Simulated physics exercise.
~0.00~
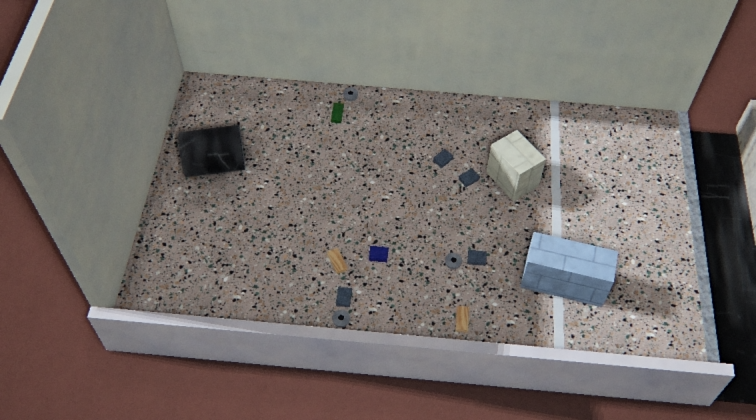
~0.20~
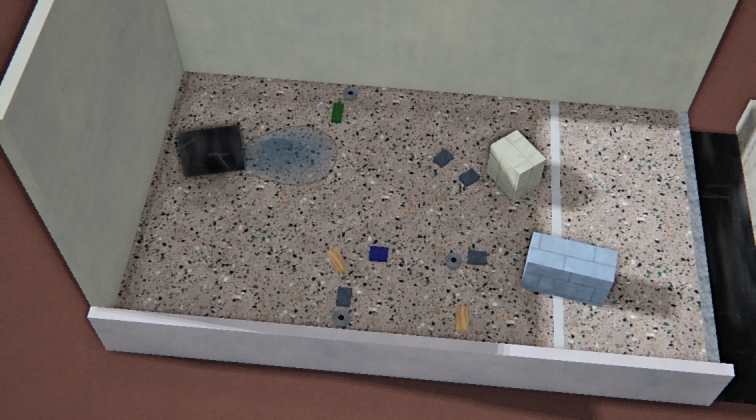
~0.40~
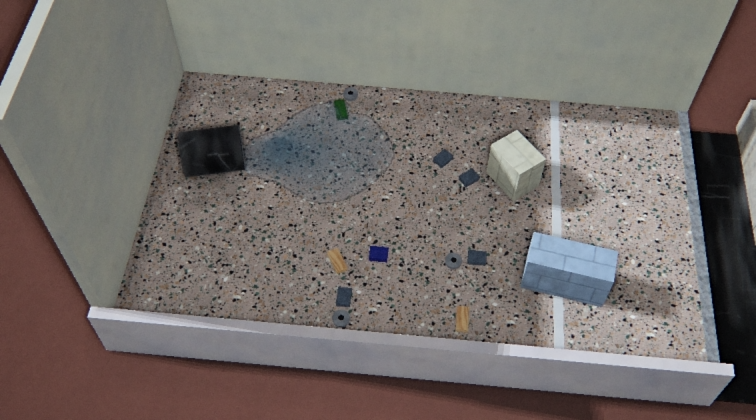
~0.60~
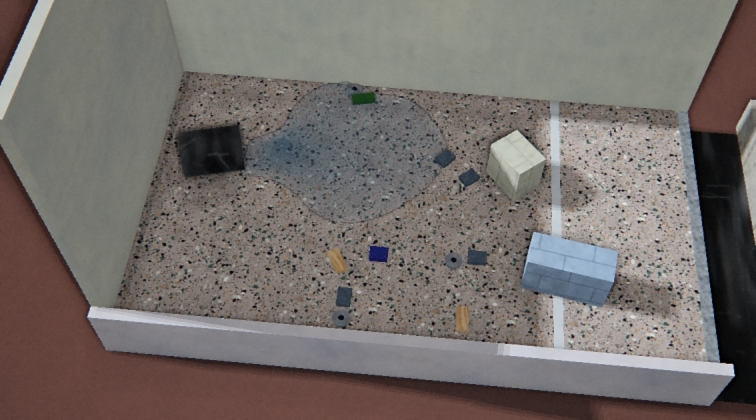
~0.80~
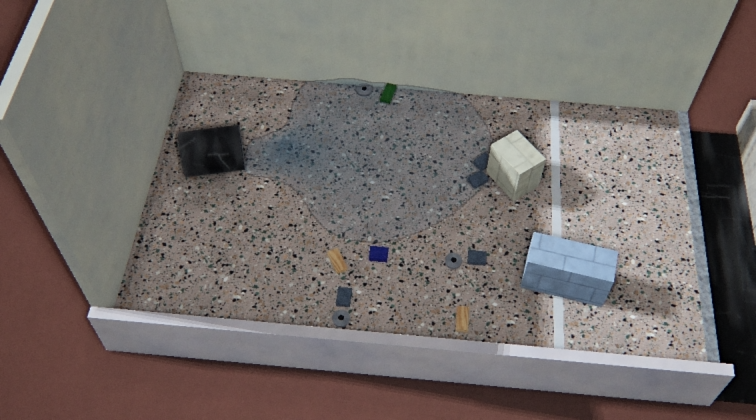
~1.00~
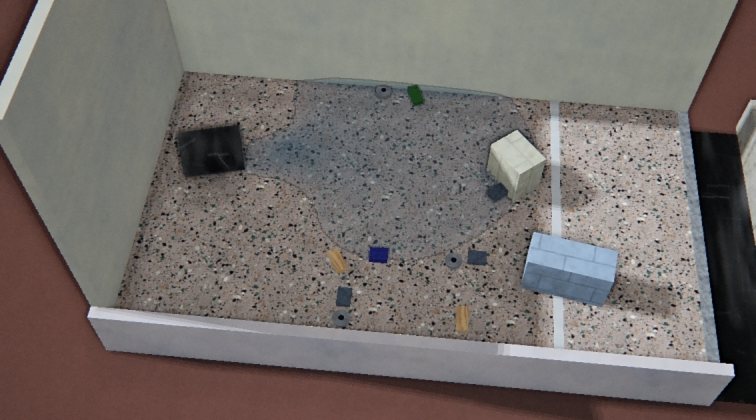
Water spreads from a black box at the left across the speckled floor of a walled room, seen from above by a still camera. A pale block and a light blue brick-patterned block stand at the right, with small green, dark blue, grey and tan pieces scattered about. The sheet widens rightward to the back wall and the pale block, carrying the green piece right, then nudging grey pieces along.
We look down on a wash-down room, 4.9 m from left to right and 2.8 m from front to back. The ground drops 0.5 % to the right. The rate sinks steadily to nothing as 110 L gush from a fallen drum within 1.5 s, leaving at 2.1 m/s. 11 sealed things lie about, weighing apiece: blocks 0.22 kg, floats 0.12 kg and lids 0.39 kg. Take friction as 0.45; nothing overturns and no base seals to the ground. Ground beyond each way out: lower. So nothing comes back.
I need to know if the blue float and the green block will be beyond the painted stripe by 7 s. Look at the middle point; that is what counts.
One by one: The blue float doesn't make it over; the green block makes it over.
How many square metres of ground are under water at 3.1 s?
Around 5.0 m2 of it.
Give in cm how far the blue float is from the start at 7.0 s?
Distance: Near 40 cm.
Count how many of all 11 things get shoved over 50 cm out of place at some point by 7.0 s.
I count 5 of them.
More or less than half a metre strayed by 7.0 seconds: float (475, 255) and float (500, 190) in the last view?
Taking them one at a time, I'd say further, then further.
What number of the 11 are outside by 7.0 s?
Tally so far: 3.
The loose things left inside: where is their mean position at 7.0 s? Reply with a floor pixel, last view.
(460, 289).
After 1.4 s the blue float is near (383, 278), 0.3 m from its start, aground; the green block is near (485, 106), 1.4 m from its start, afloat; 0 of 11 are over the mark; 4 afloat.
After 3.1 s the blue float is near (387, 295), 0.4 m from its start, aground; the green block has gone out; 5 of 11 are over the mark; 1 afloat.
After 4.9 s the blue float is near (387, 295), 0.4 m from its start, aground; the green block has gone out; 5 of 11 are over the mark; 0 afloat.
After 7.0 s the blue float is near (386, 295), 0.4 m from its start, aground; the green block has gone out; 5 of 11 are over the mark; 0 afloat.
